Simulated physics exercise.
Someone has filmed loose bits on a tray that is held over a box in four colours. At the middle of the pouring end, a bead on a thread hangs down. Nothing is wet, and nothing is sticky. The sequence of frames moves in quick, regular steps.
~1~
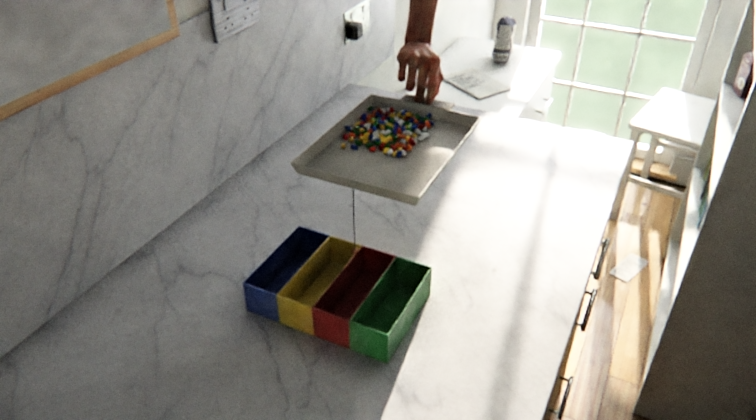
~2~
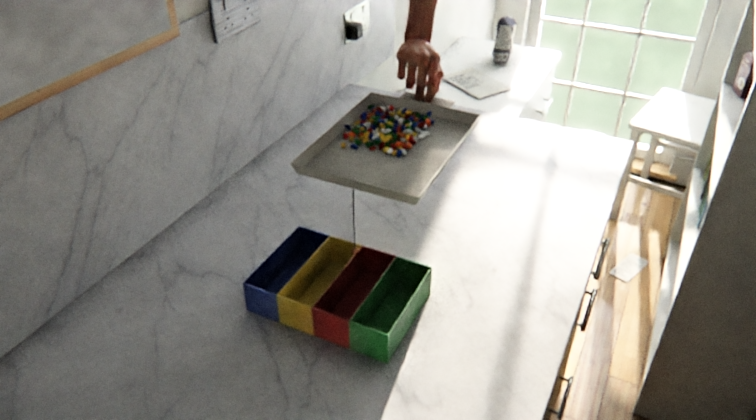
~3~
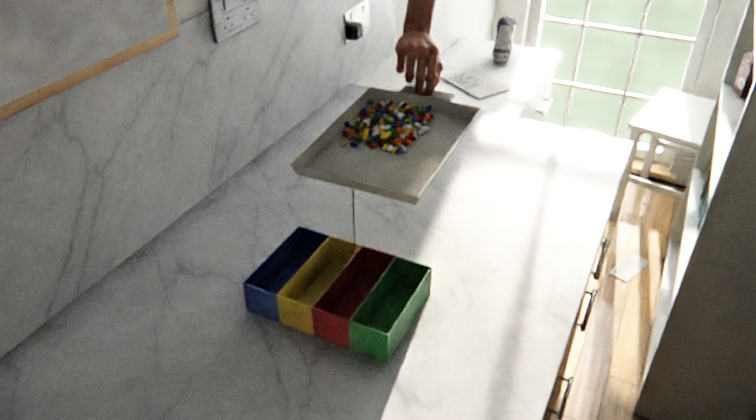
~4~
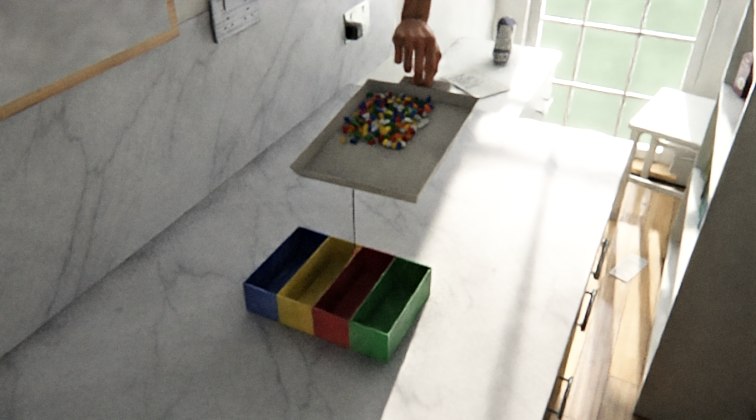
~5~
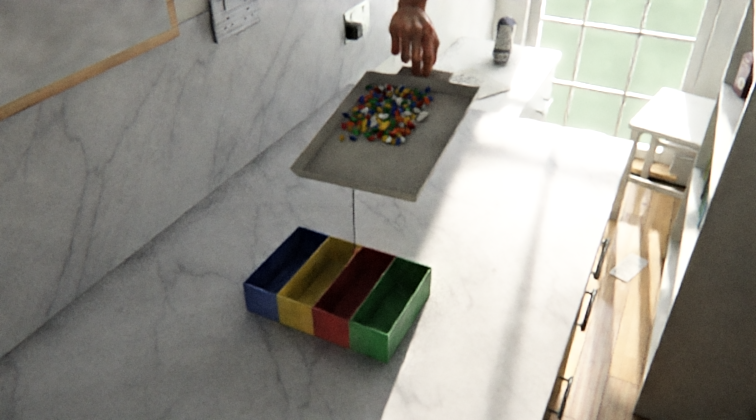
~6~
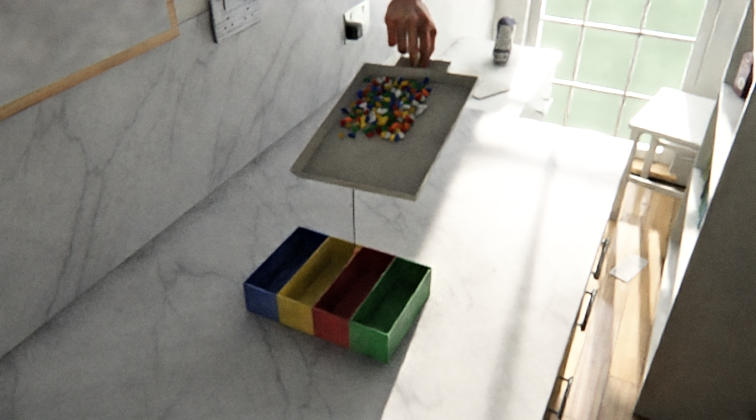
At the start, a hand holds a tray of mixed colourful pieces above a box with blue, yellow, red and green compartments. The hand then gradually raises the back of the tray, steepening it towards the viewer, and its front edge tilts slightly down at the left while the pieces stay bunched near the back.
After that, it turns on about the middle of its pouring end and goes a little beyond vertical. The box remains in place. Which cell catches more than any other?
The blue cell catches the most.
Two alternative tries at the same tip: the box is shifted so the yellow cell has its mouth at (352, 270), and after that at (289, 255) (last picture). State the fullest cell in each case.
In the first case it's the blue one, in the second it's the yellow one.
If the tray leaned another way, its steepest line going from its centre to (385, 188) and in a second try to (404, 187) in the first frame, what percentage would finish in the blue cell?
About 0 %, then 0 %.
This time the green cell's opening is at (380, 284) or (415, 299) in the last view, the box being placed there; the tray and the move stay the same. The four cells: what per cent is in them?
100 and 70 in a hundred, in turn.
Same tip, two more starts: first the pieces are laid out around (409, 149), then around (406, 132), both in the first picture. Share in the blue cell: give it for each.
In order, about 40 and 50 in a hundred.
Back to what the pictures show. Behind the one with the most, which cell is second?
I'd say the cell in yellow takes second place.
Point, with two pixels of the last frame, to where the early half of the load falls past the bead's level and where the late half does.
It goes through near (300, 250) first, then near (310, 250).
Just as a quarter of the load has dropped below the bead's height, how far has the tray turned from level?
85°, roughly.
Soon after the last picture, tray tipped steeply; nearly all on the tray; a small part falling or outside the box.
A little later, tray tipped right over; about a third on the tray; about a quarter in the blue cell; a small part in the yellow cell; a small part in the red cell; about a quarter falling or outside the box.
Later still, tray tipped past a quarter turn; about half in the blue cell; about a third in the yellow cell; a small part in the red cell; a small part falling or outside the box.
At rest, tray tipped past a quarter turn; about half in the blue cell; about a third in the yellow cell; a small part in the red cell; none in the green cell; a small part outside the box.
